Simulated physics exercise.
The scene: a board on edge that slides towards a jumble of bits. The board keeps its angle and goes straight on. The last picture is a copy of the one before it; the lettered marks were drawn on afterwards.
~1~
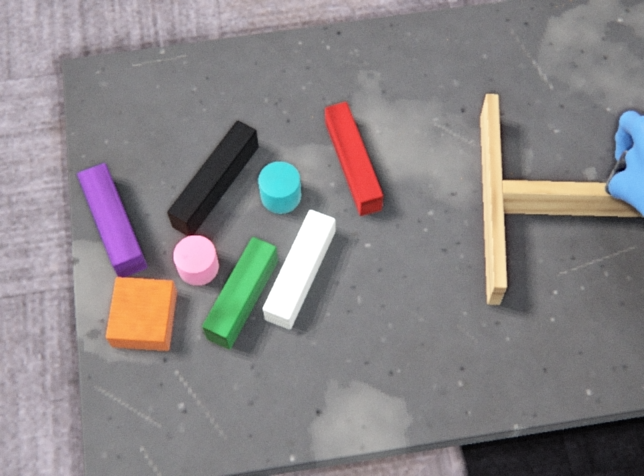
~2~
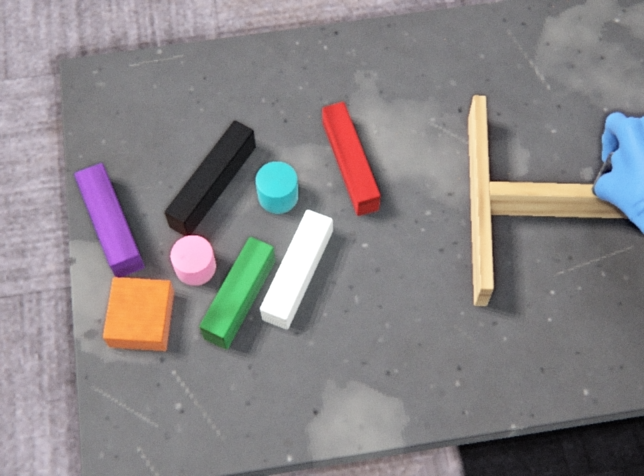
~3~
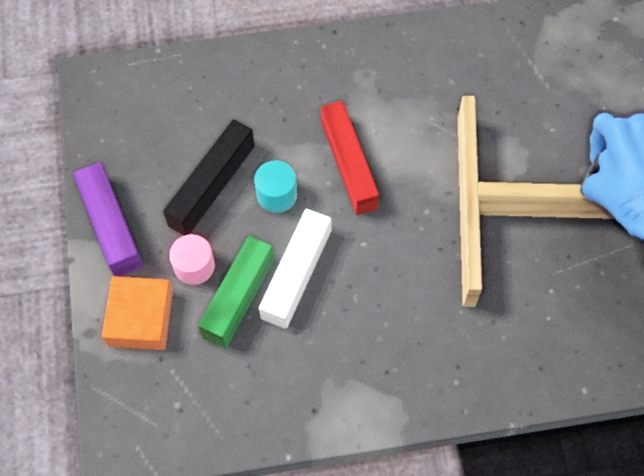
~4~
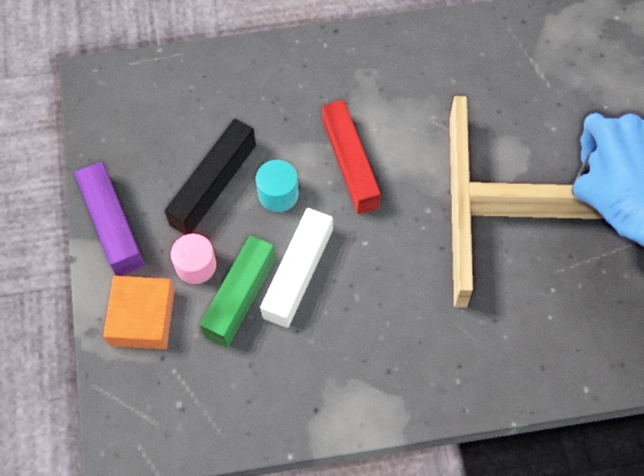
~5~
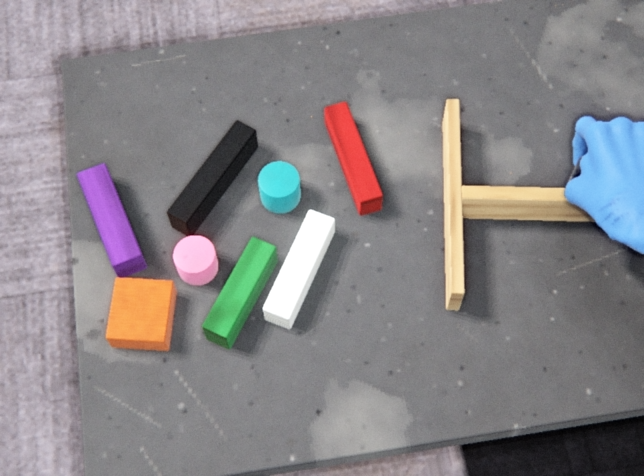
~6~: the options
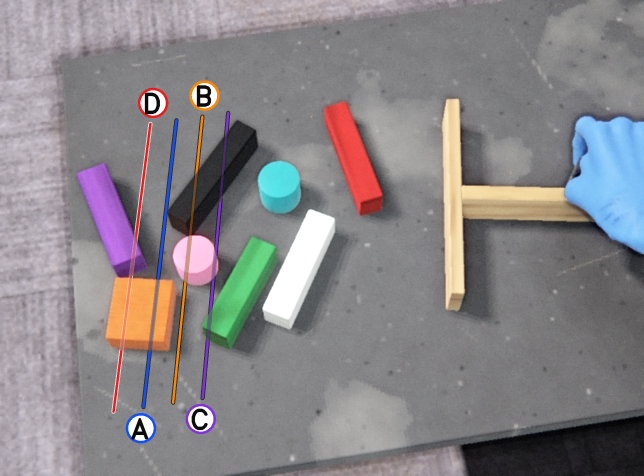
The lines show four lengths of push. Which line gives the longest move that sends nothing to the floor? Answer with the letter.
At B, and not beyond.
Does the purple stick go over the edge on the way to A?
By then, yes.
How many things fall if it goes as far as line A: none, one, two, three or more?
In all, two.
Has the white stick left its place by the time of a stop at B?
Yes.
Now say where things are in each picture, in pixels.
In the first picture, purple stick (112, 220); orange block (143, 314); turquoise tin (280, 188).
In the second picture, board (484, 187); red stick (351, 159).
In the third picture, board (472, 188); pink tin (192, 260).
In the fourth picture, board (463, 188); black stick (212, 177).
In the fifth picture, board (455, 191); orange block (143, 314); turquoise tin (280, 188); red stick (353, 158).
On the marked copy, A at (161, 254); B at (189, 250); C at (216, 246); D at (133, 258).
Taking B. A third of the way, board (360, 205); red stick (341, 158); purple stick (112, 220).
Two thirds of the way, board (262, 220); pink tin (180, 261); black stick (191, 173).
When it is over, board (189, 230); purple stick (72, 220); orange block (92, 322); nothing has fallen.
As for the rest, A drops the purple stick and orange block; C is safe but short; D drops the pink tin, purple stick and orange block.
